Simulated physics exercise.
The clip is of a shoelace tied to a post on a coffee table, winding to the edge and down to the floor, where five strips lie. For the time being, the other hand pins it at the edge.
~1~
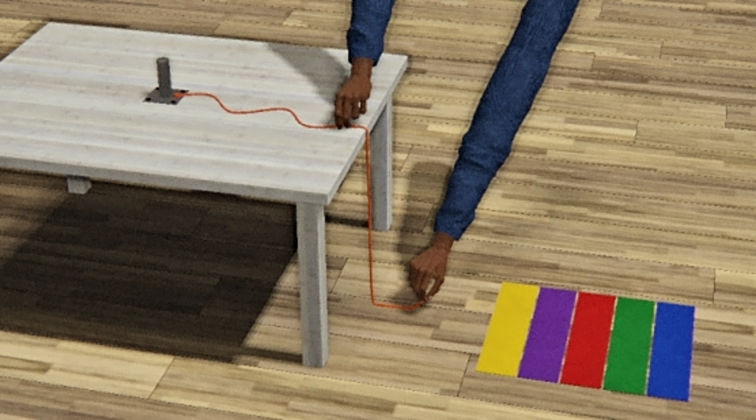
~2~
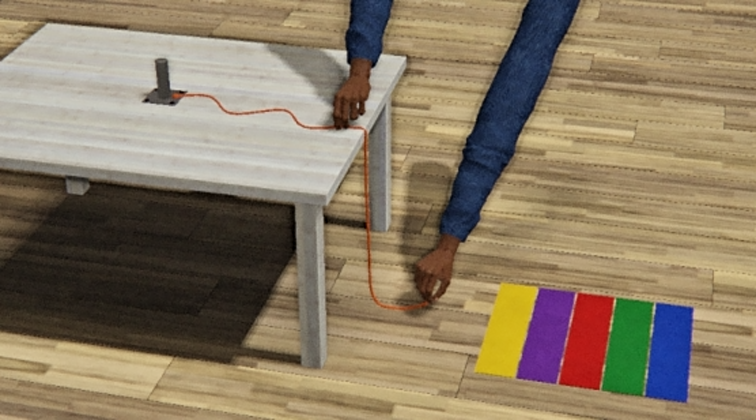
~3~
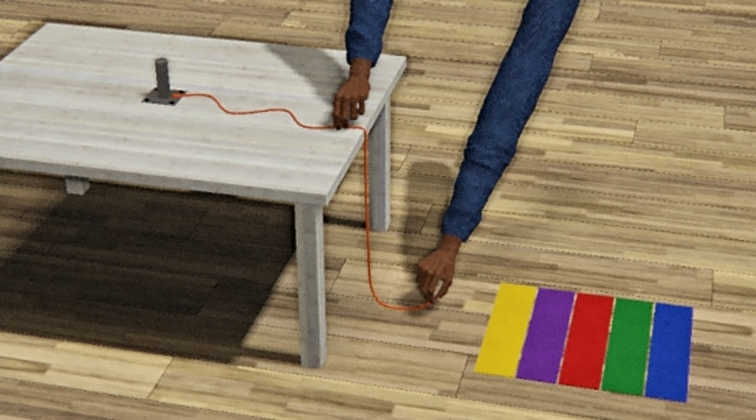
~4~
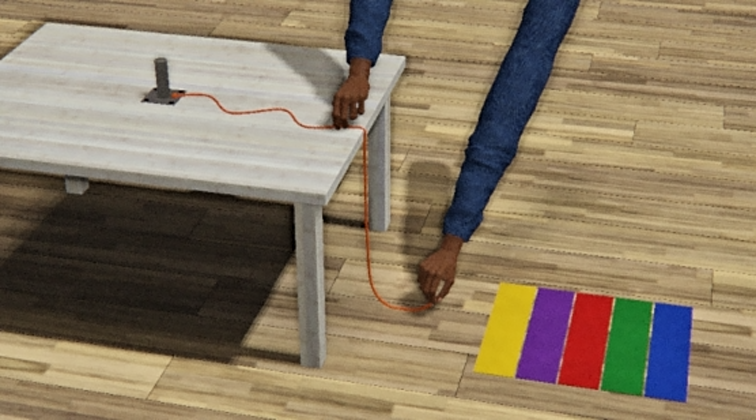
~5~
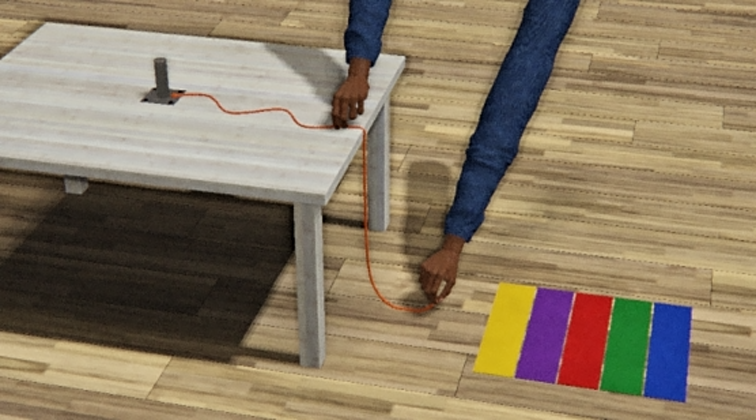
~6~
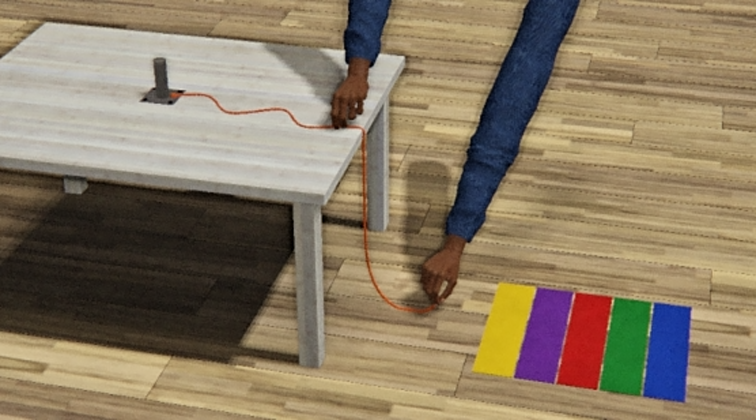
A dark hand in a blue sleeve, low at the right, draws the end of a thin orange-red shoelace slightly rightward across the floor, and the hanging part curves a little more. The shoelace winds from a grey post on a whitish coffee table to the edge, where another hand pins it. Seen from above, five strips, yellow, purple, red, green and blue, lie still on wooden floorboards at right.
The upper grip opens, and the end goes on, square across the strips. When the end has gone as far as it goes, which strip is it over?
It is over the red strip.
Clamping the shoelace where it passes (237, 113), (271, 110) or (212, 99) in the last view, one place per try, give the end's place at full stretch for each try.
Try one gives (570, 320), try two (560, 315), and try three (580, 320).
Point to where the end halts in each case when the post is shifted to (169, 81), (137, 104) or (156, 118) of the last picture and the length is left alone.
(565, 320), (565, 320) and (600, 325).
Soon after, end near (526, 313); over yellow.
Then, end near (565, 318); over purple.
At full stretch, end near (588, 321); over red. It halts on the red strip.
